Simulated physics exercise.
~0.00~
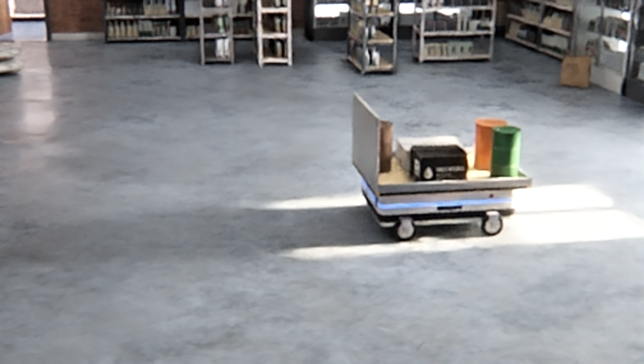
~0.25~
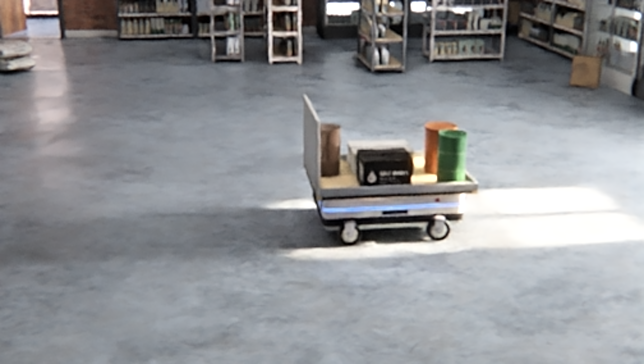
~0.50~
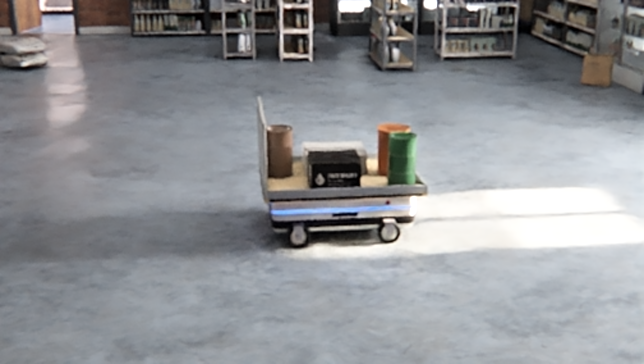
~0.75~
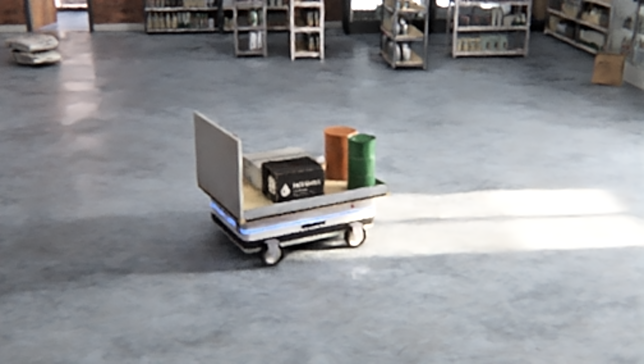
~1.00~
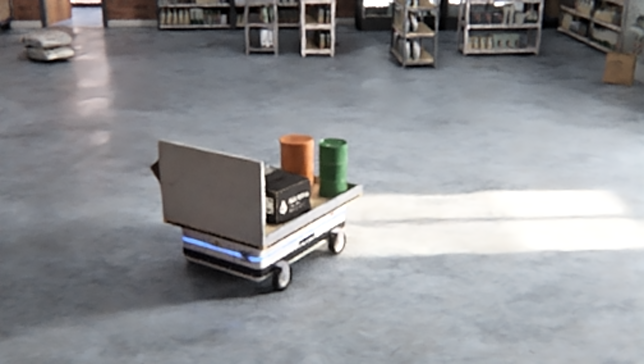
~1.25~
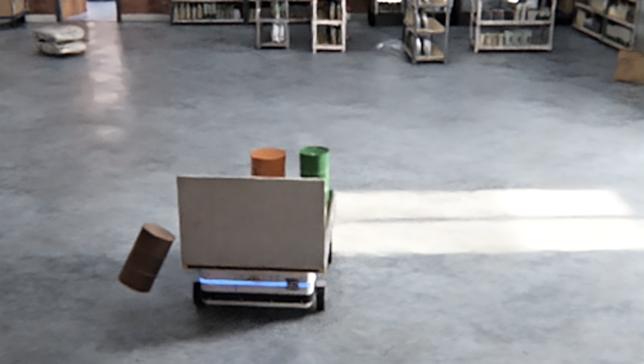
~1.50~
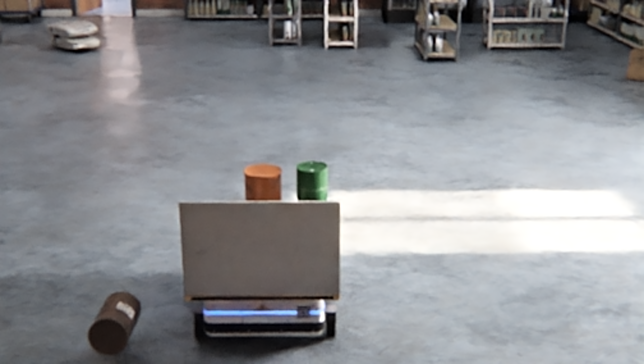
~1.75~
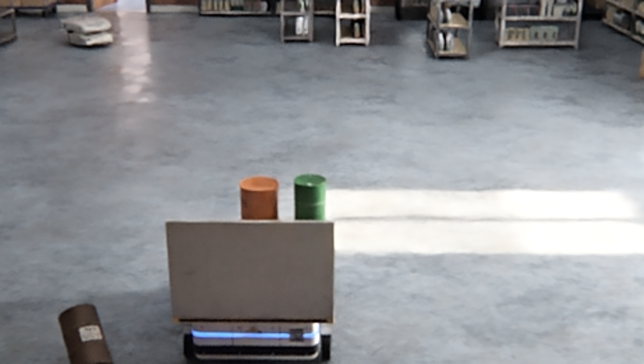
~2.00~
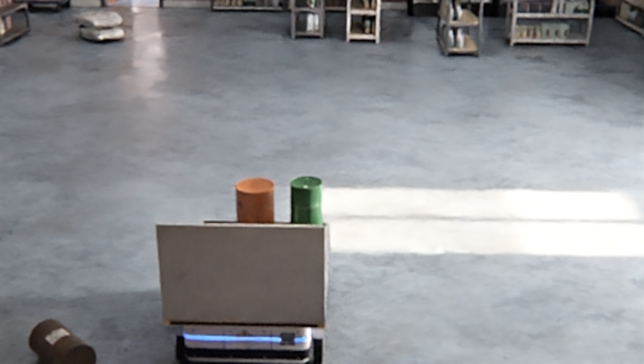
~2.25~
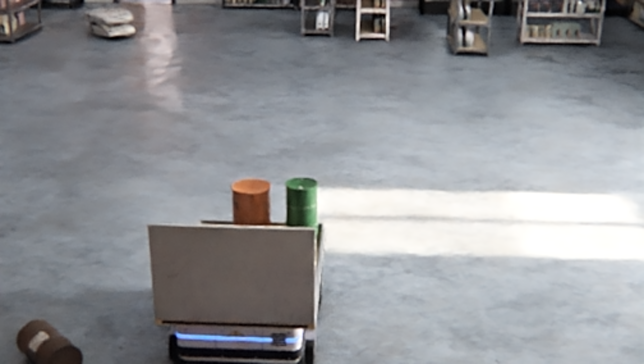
In a large room with shelves, a cart turns and a brown canister falls off.
